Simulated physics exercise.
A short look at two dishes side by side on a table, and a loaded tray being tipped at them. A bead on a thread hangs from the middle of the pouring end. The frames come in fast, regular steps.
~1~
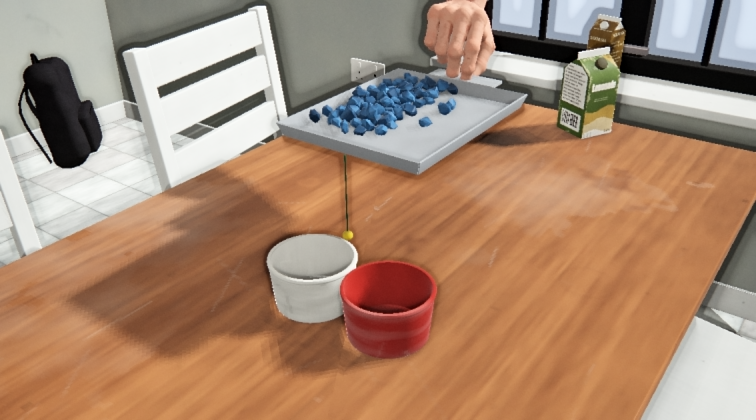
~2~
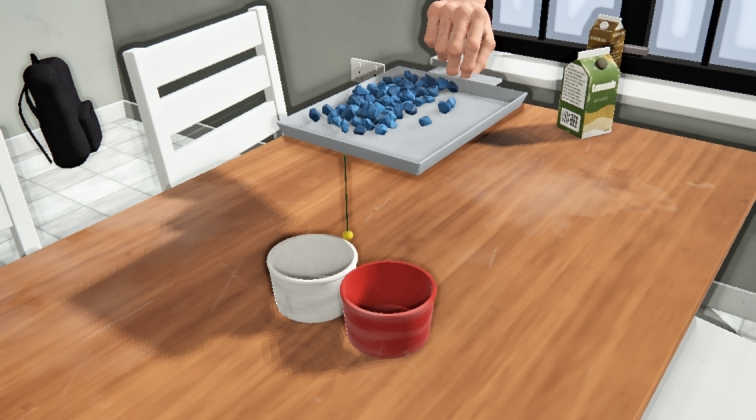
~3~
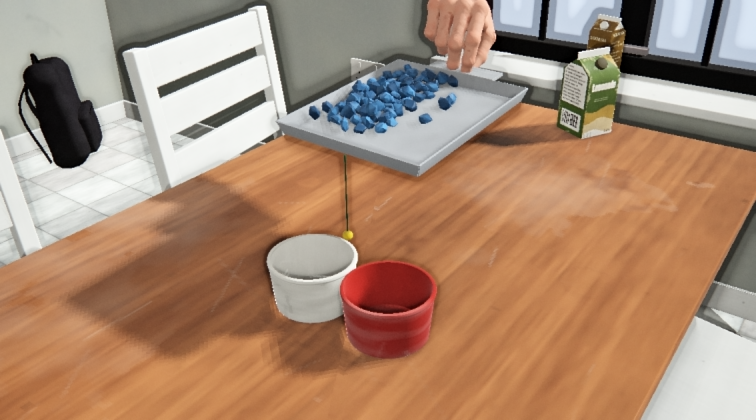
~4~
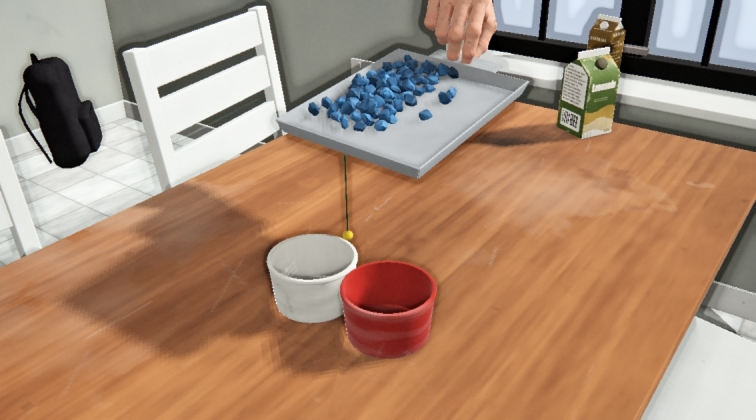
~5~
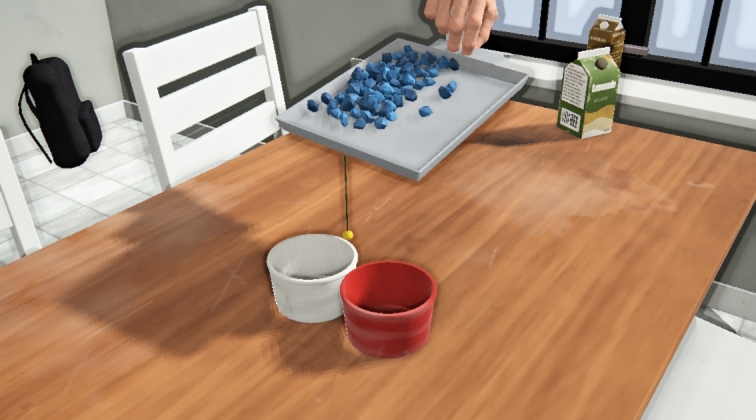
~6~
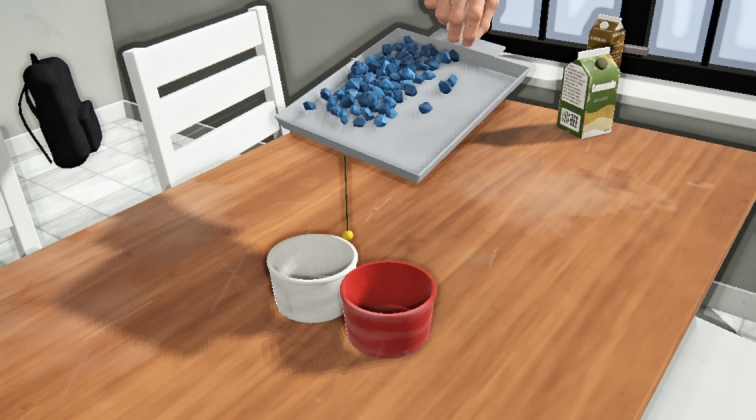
At the start, a hand holds a grey tray of small blue stones nearly level above a wooden table, behind a white dish and a red one. The tray then tilts slightly, its near right corner dipping lowest, while the stones stay clustered toward the back and the dishes remain still.
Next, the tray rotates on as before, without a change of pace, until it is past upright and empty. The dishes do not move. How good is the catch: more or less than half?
They take more than half between them.
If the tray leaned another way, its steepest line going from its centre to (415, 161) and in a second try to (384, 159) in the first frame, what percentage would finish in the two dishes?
First some 60, then 90 per cent.
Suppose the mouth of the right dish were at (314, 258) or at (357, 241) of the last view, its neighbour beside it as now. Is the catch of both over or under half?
One: Under half. Two: Not half.
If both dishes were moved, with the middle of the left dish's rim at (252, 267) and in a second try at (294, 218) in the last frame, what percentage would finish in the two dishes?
In turn 10 and 0 in a hundred.
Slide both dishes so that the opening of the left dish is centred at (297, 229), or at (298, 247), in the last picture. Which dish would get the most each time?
In turn: The right dish; the dish on the right.
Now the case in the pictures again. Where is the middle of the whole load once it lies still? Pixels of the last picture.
Close to (398, 319).
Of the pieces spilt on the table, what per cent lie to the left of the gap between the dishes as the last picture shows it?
It comes to 10 per cent or so.
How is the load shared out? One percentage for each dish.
About: Left dish 10, right dish 70 per cent.
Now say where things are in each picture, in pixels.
Corners of the pouring end near (284, 122) and (418, 160), level; middle of the load near (384, 103), aquarium stones; left dish near (285, 294); right dish near (361, 329); bead on its thread near (348, 235), in the first picture.
Corners of the pouring end near (284, 122) and (418, 160), level; middle of the load near (384, 101), in the second picture.
Corners of the pouring end near (283, 120) and (418, 162), tipped barely, lowest at the right corner; middle of the load near (384, 97), in the third picture.
Corners of the pouring end near (283, 119) and (418, 165), tipped a little, lowest at the right corner; middle of the load near (384, 92), in the fourth picture.
Corners of the pouring end near (282, 117) and (418, 167), tipped a little, lowest at the right corner; middle of the load near (384, 86), in the fifth picture.
Corners of the pouring end near (282, 115) and (418, 170), tipped a little, lowest at the right corner; middle of the load near (384, 80); left dish near (285, 294); right dish near (361, 329), in the sixth picture.
Shortly afterwards, tray tipped steeply; near two thirds on the tray; a little in the right dish; only a few in the left dish; near a quarter in the air.
Next, tray tipped right over; only a few on the tray; near two thirds in the right dish; a little in the left dish; a little outside both; a little in the air.
Some moments later, tray tipped past a quarter turn; the bulk in the right dish; a little in the left dish; near a quarter outside both.
In the end, tray tipped past a quarter turn; the bulk in the right dish; a little in the left dish; near a quarter outside both.
